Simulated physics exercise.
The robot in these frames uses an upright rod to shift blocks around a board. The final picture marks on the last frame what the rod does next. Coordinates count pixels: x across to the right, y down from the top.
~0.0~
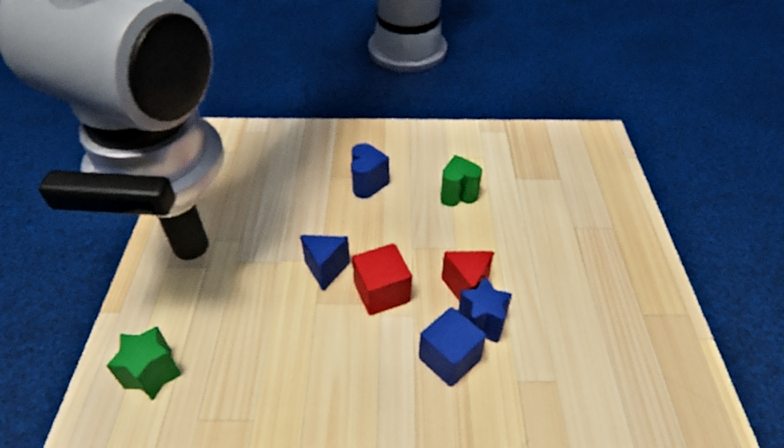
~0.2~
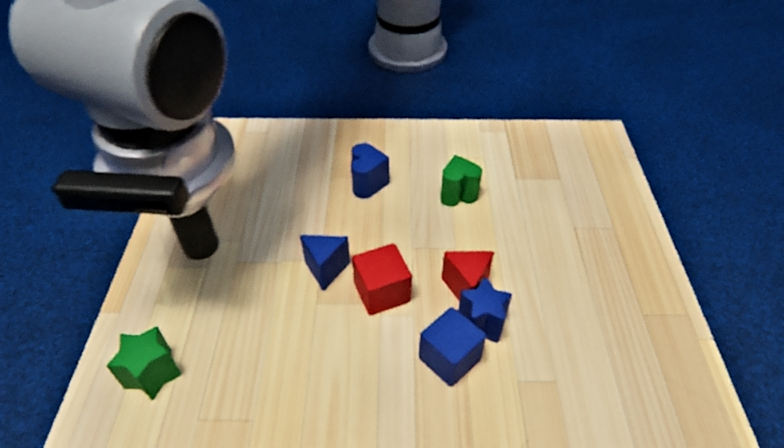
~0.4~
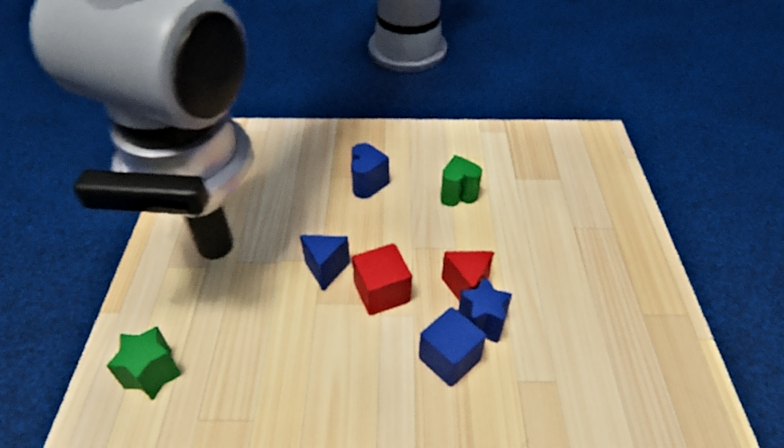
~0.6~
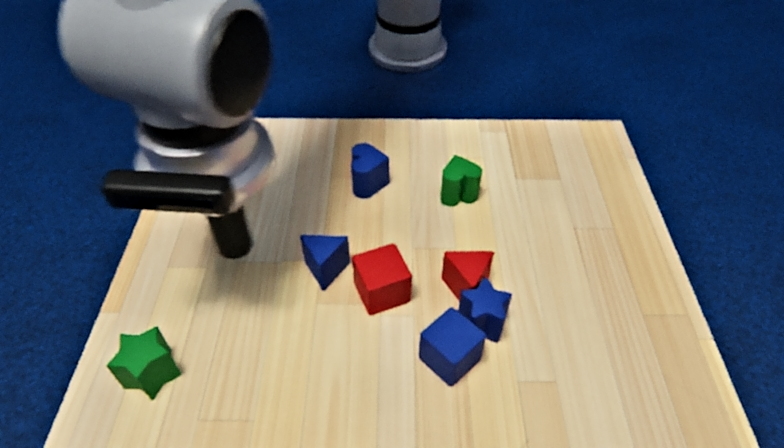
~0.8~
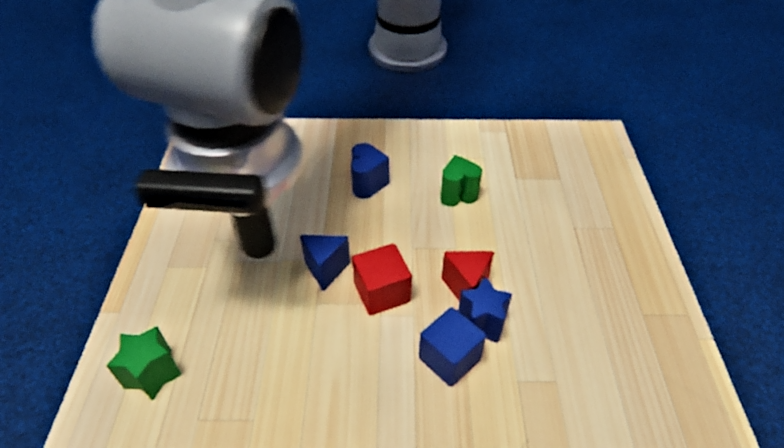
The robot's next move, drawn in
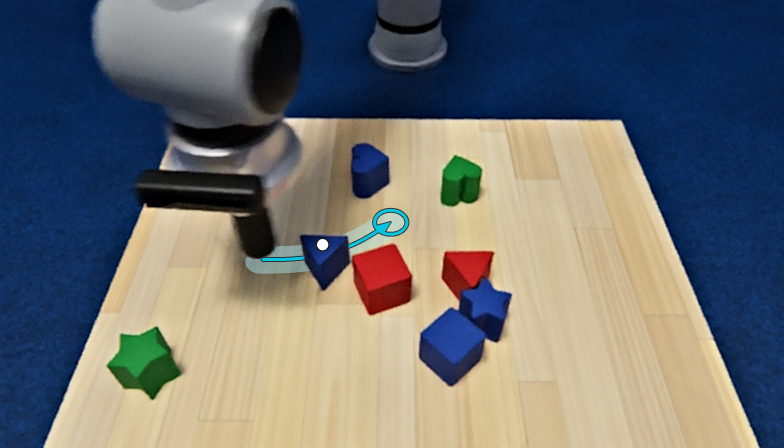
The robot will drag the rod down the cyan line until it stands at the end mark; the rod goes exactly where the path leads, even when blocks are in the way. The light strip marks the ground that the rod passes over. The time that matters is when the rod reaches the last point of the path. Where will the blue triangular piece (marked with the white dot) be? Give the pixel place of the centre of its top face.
The centre of its top will be at (361, 241).
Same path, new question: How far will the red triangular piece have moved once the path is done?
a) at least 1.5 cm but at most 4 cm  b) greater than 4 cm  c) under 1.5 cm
That would be c.
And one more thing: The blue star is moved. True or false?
False
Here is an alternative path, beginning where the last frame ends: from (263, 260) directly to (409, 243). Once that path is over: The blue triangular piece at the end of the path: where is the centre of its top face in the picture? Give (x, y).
Around (358, 248).
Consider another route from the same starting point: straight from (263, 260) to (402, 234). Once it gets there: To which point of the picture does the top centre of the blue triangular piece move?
The middle of its upper face will lie at (353, 245).
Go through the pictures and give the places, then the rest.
In the first picture, tip of the rod at (192, 248), middles of tops, blue triangular piece at (323, 245), blue heart-shaped block at (367, 157), red square piece at (382, 265), red triangular piece at (471, 262), blue star at (487, 299).
In the second picture, rod at (202, 248), nothing pushed.
In the third picture, rod at (217, 248), nothing pushed.
In the fourth picture, rod at (236, 247), nothing pushed.
In the fifth picture, rod at (259, 247), blue triangular piece at (323, 245), blue heart-shaped block at (367, 157), red square piece at (382, 265), red triangular piece at (471, 262), blue star at (487, 299).
The line goes from (263, 260) over (310, 257) and (355, 244) to (391, 222); the dot is on the blue triangular piece.
On the path given first. One third of the way, rod at (309, 244); blue triangular piece at (338, 248), turned 30° clockwise.
Two thirds of the way, rod at (355, 230); blue triangular piece at (361, 241), turned 95° clockwise; red square piece at (390, 275).
At the end, rod at (391, 209); blue triangular piece at (361, 241), turned 95° clockwise; blue heart-shaped block unmoved; red square piece at (390, 275); red triangular piece unmoved; blue star unmoved.
